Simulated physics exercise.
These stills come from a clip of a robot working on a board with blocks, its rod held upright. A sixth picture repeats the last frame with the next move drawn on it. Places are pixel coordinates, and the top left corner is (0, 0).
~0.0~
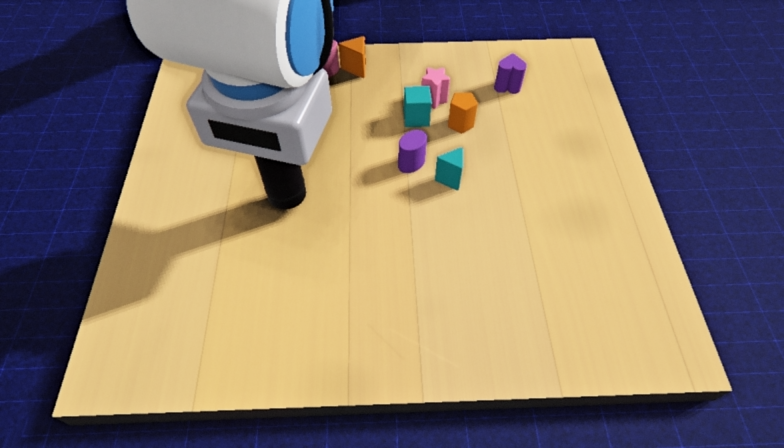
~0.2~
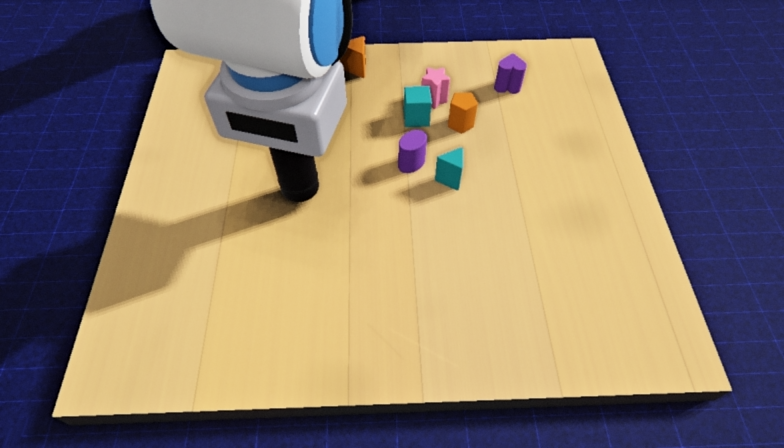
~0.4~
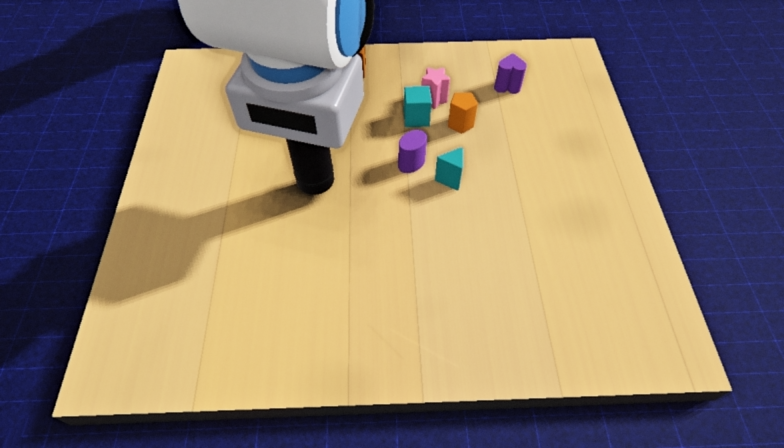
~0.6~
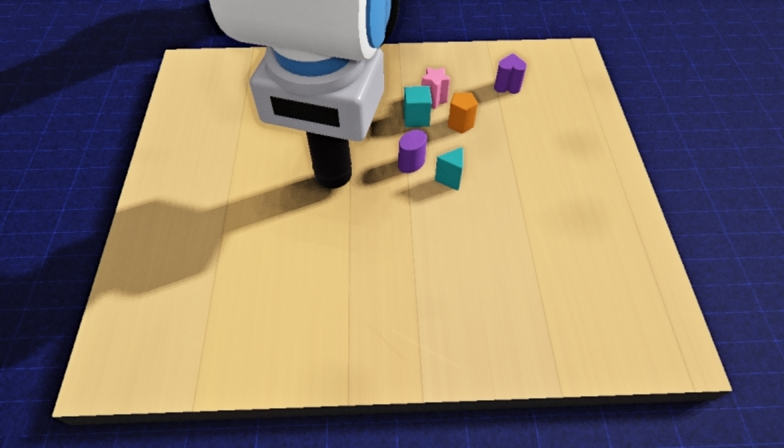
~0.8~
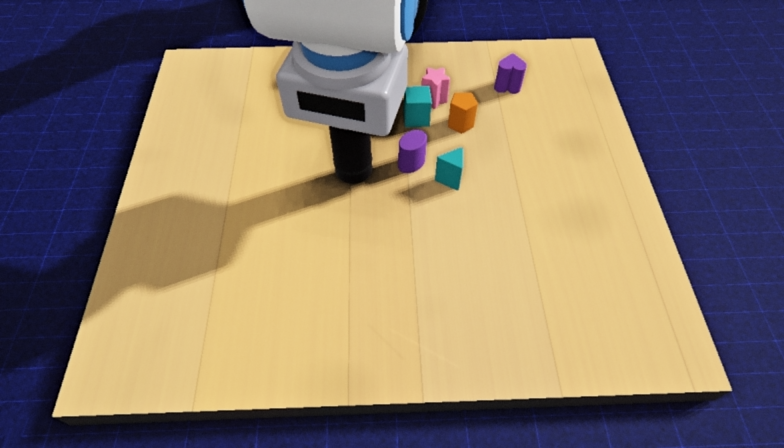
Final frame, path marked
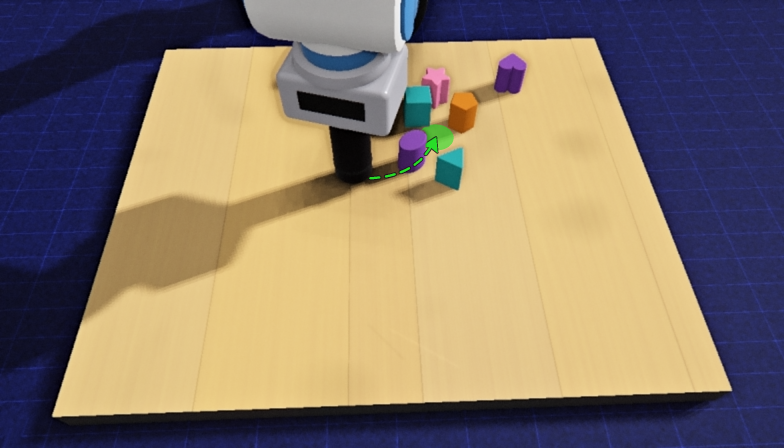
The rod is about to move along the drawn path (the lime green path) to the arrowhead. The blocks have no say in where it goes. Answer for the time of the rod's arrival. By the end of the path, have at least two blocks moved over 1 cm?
Short answer: Yes.
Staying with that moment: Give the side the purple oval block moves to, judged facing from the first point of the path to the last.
Out to the left.
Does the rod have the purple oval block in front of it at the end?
Final answer: Yes.
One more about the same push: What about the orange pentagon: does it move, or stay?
Put simply, it goes somewhere else.
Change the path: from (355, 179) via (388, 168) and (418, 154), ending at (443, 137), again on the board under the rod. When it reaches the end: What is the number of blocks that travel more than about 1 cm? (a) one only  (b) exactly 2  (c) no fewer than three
The answer is a.
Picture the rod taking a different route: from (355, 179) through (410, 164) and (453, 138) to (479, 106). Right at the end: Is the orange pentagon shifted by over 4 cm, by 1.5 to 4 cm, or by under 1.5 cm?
The block shifts more than 4 cm.
Path on the board, from (355, 179) by way of (391, 175) and (420, 160) to (436, 137).
The first path, step by step. One third of the way, rod (393, 167); purple oval block (421, 136).
Two thirds of the way, rod (422, 151); purple oval block (447, 119), turned 25° anticlockwise.
At the end, rod (437, 129); purple oval block (465, 100); turquoise square in place; orange pentagon (481, 85).
